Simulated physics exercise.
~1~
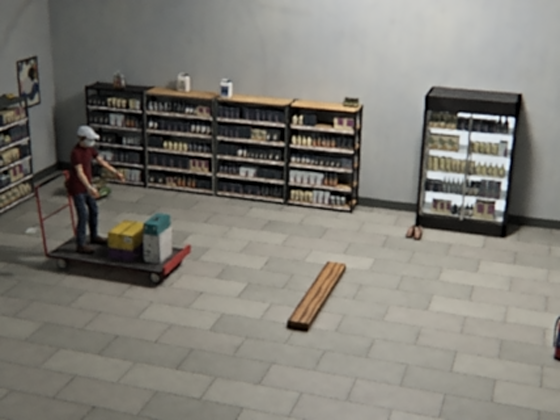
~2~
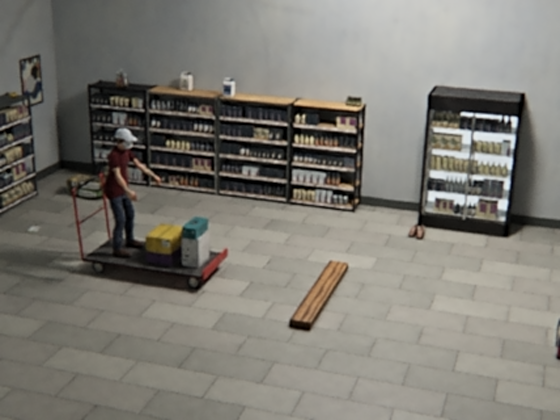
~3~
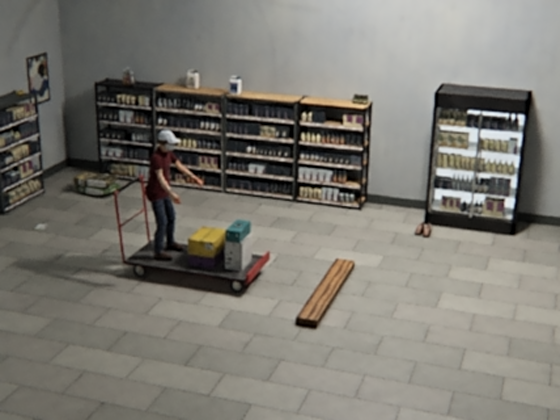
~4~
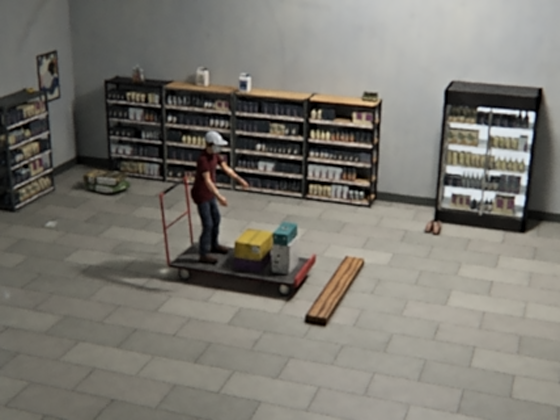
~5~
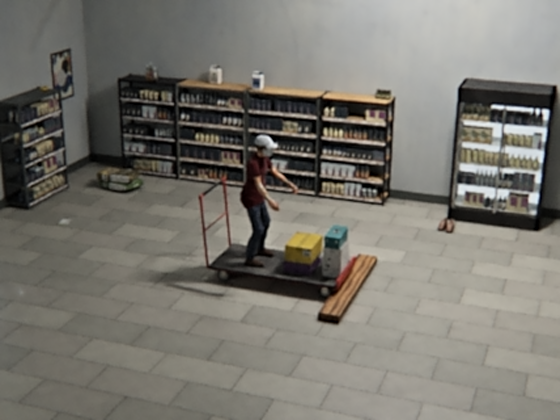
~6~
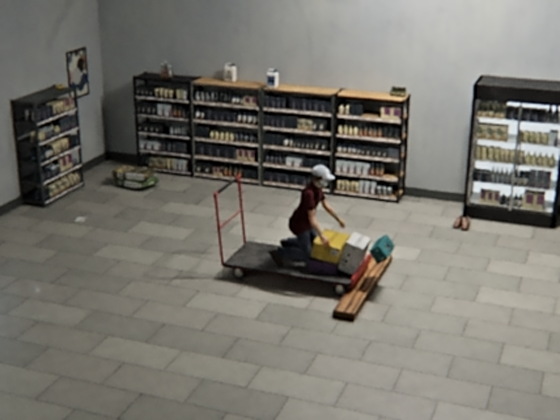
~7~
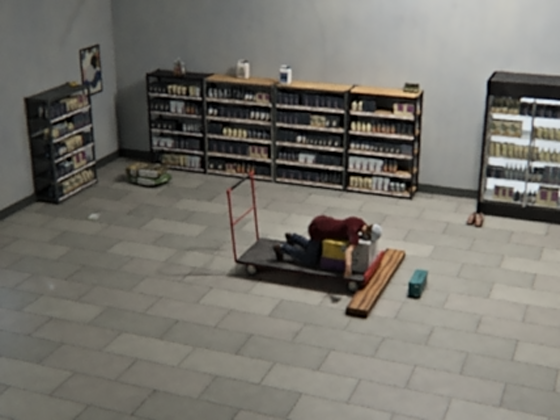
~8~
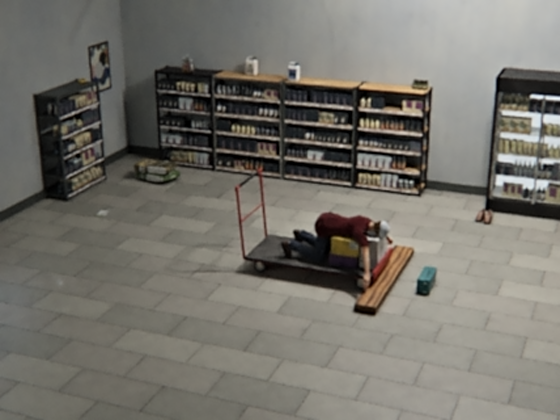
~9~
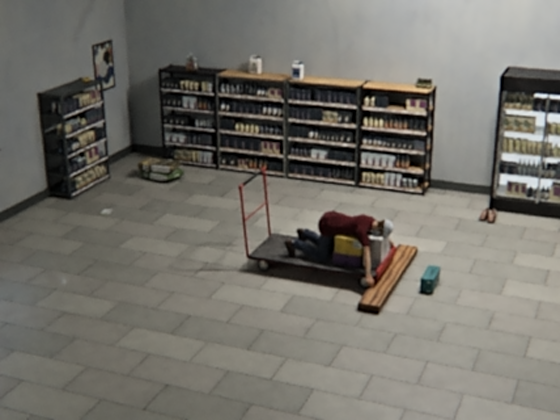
Shop floor with stocked shelves, a flatbed cart rolling right into wooden planks, its rider pitching forward over parcels, a teal box landing beyond.
